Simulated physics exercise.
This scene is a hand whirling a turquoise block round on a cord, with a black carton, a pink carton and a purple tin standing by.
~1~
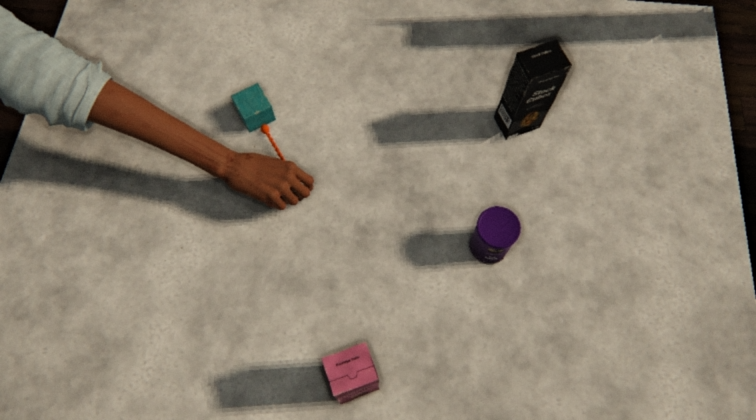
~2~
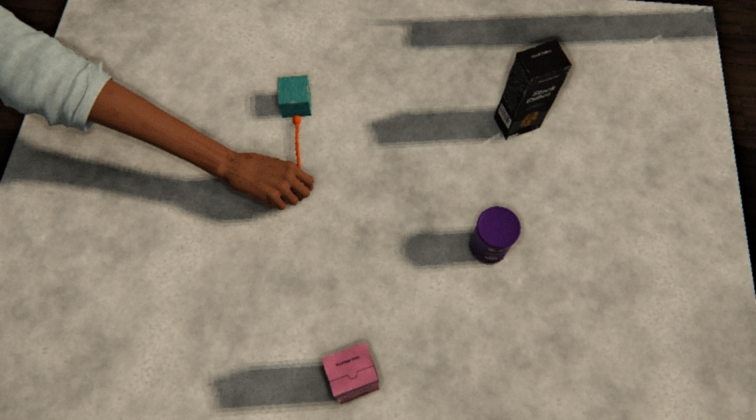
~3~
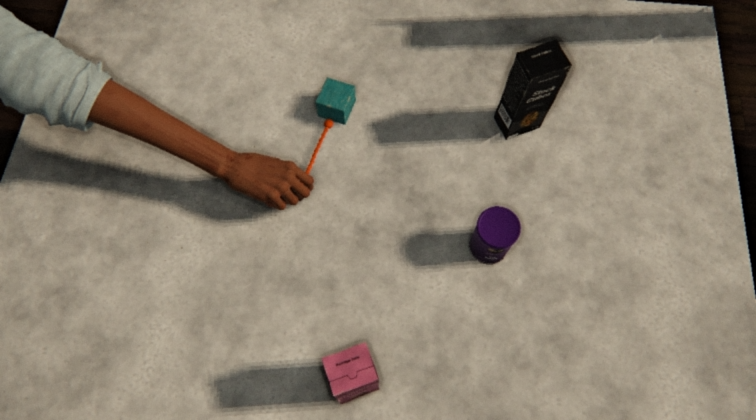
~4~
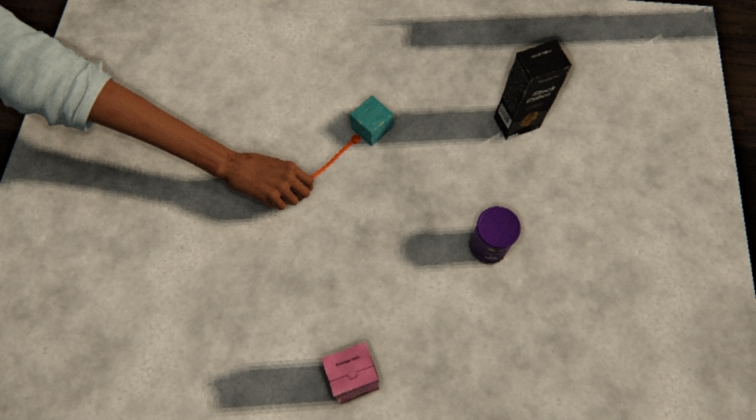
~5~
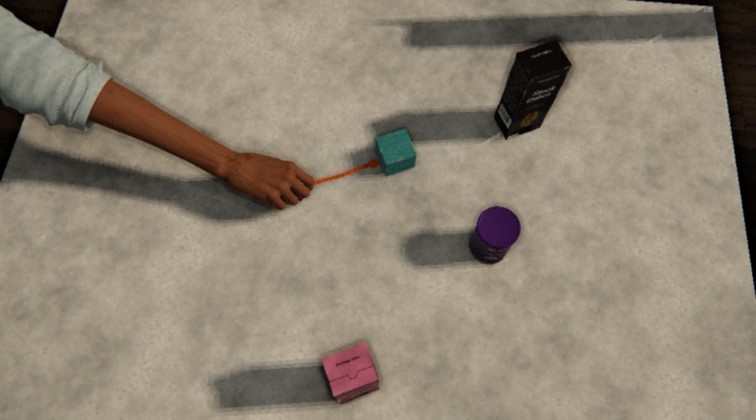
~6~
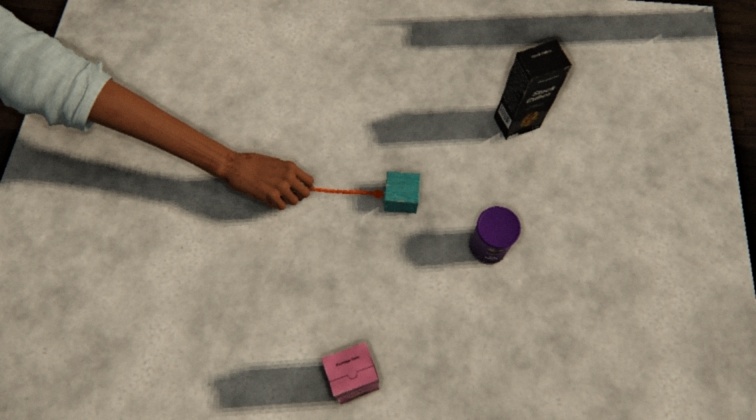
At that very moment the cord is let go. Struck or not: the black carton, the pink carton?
Black carton: Not struck, pink carton: Struck.
Then, 0.08 s past the final frame, block near (382, 276).
Then, 0.20 s past the final frame, block near (353, 381); pink carton pushed aside.
When it is over, block out of view; pink carton knocked off. The black carton escapes it and the pink carton is struck.
